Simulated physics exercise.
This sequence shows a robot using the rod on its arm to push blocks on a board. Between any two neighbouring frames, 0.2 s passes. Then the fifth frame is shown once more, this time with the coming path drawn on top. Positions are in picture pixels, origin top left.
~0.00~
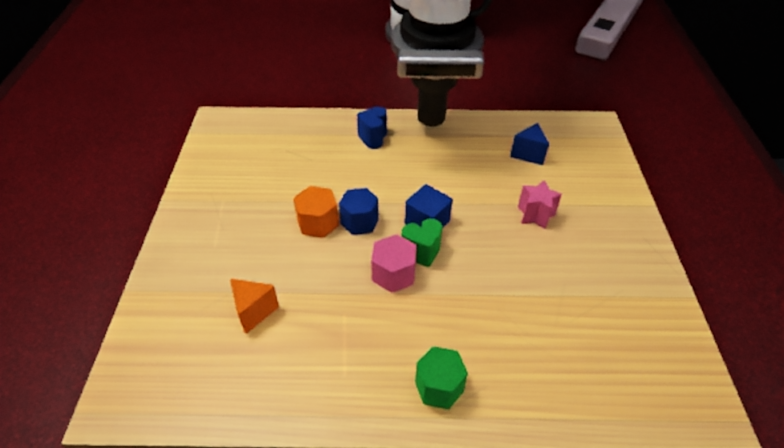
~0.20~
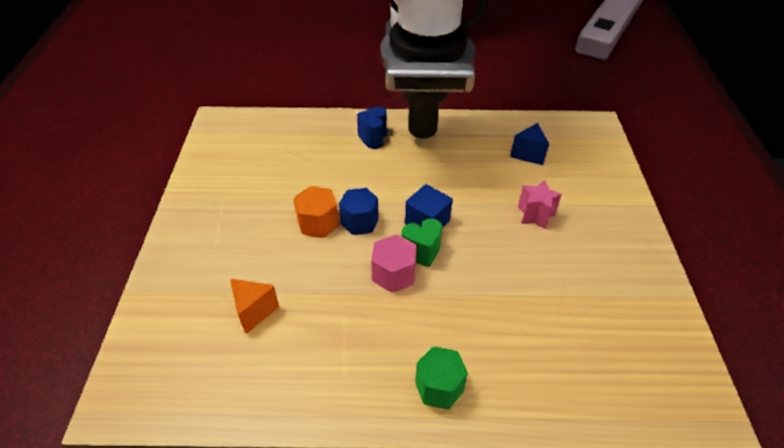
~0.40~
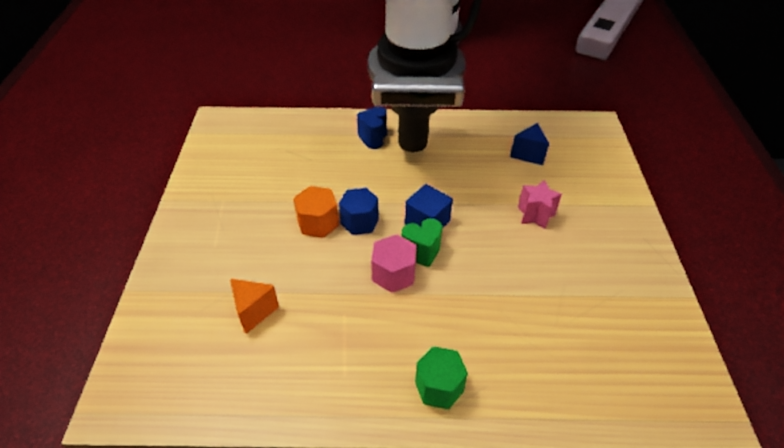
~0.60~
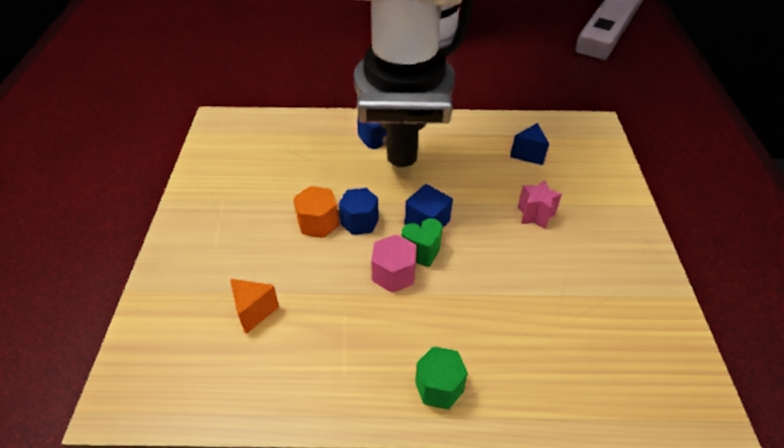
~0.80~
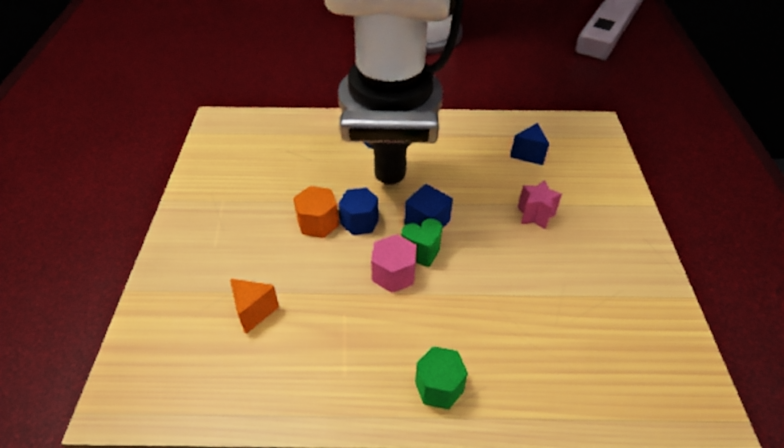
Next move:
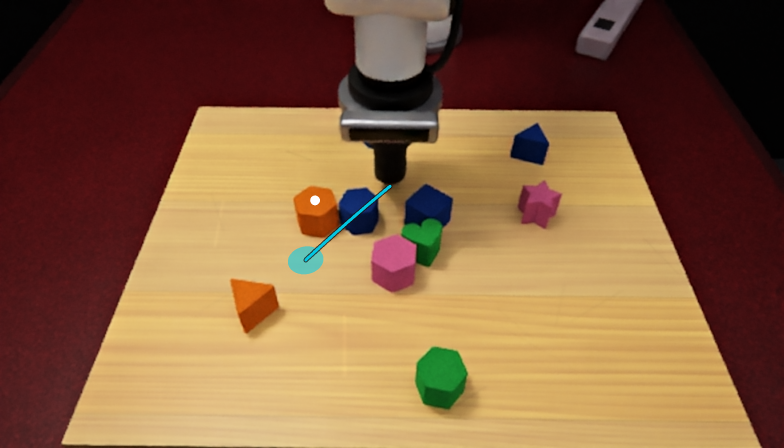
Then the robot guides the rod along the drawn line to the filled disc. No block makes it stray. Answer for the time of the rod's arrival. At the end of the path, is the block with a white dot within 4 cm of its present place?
Short answer: Yes.
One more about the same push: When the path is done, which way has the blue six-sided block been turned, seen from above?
Viewed from the top, it goes anticlockwise.
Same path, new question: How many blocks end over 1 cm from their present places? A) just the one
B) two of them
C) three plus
B
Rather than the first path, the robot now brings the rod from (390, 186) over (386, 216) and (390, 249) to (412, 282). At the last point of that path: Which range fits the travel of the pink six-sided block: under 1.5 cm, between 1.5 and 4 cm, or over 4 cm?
Once the path is done, the pink six-sided block lies more than 4 cm from its present place.
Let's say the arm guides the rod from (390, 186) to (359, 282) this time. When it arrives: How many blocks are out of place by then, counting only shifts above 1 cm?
There will be two blocks displaced.
The drawn path runs straight from (390, 186) to (306, 260); the dot is on the orange six-sided block.
The first path, step by step. One third of the way, rod (362, 198); blue six-sided block (351, 213), turned 20° anticlockwise.
Two thirds of the way, rod (333, 222); orange six-sided block (294, 208), turned 45° clockwise; blue six-sided block (339, 239), turned 75° anticlockwise.
At the end, rod (304, 249); orange six-sided block (287, 210), turned 55° clockwise; blue six-sided block (331, 259), turned 135° anticlockwise; blue four-sided block not moved.
